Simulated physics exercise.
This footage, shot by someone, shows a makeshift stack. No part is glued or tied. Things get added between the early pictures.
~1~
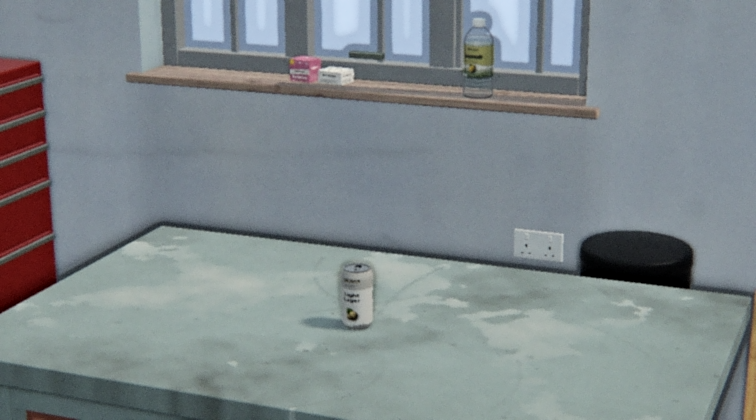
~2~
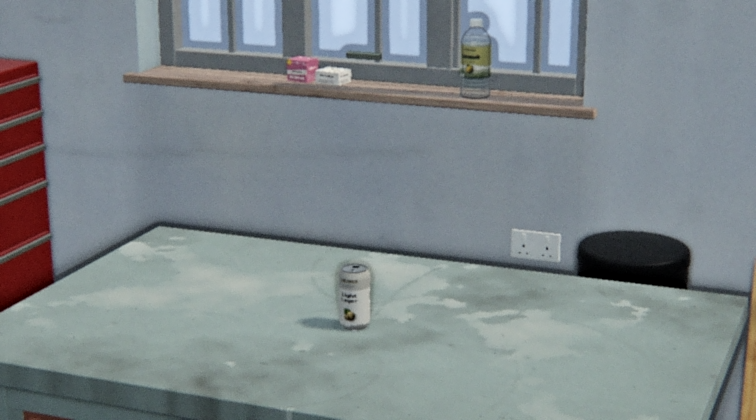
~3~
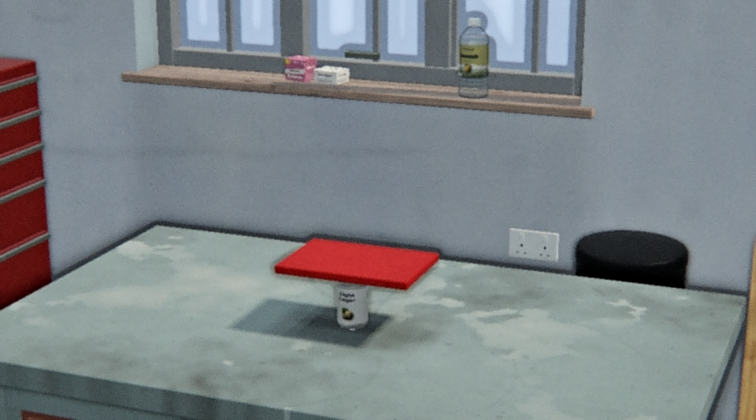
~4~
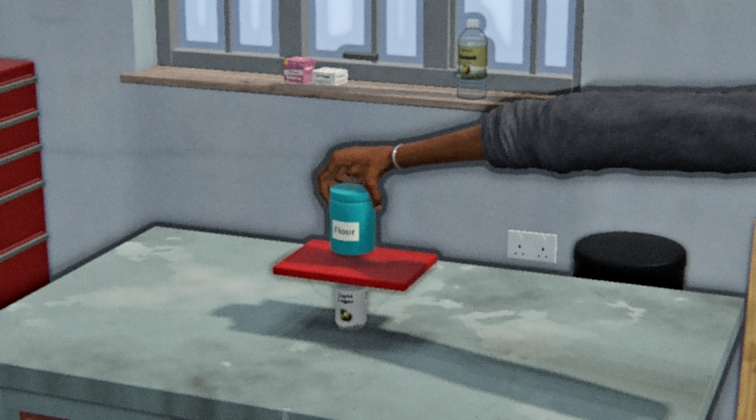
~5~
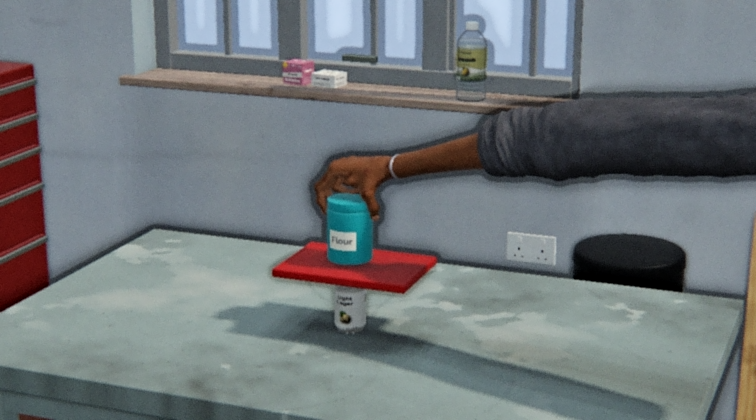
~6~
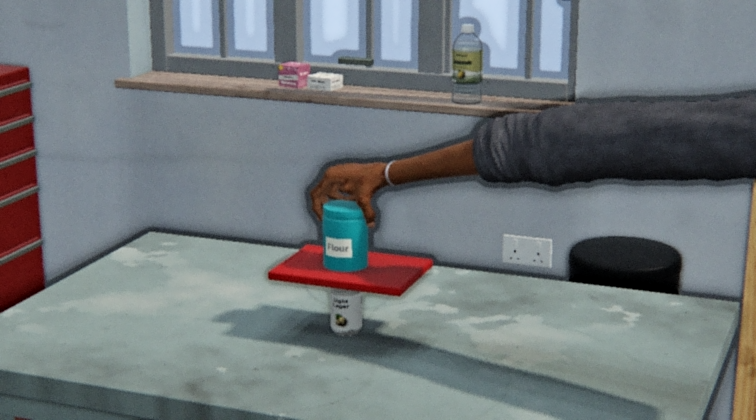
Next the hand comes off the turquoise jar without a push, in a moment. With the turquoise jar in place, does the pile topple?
No, it stays standing.
Then, 0.20 s past the last view, nothing moves.
Then, 0.40 s past the last view, turquoise jar resting near (346, 236).
Finally, all 3 still in place. Final places as the last picture's camera would see them, turquoise jar near (346, 236). The stack keeps its balance.
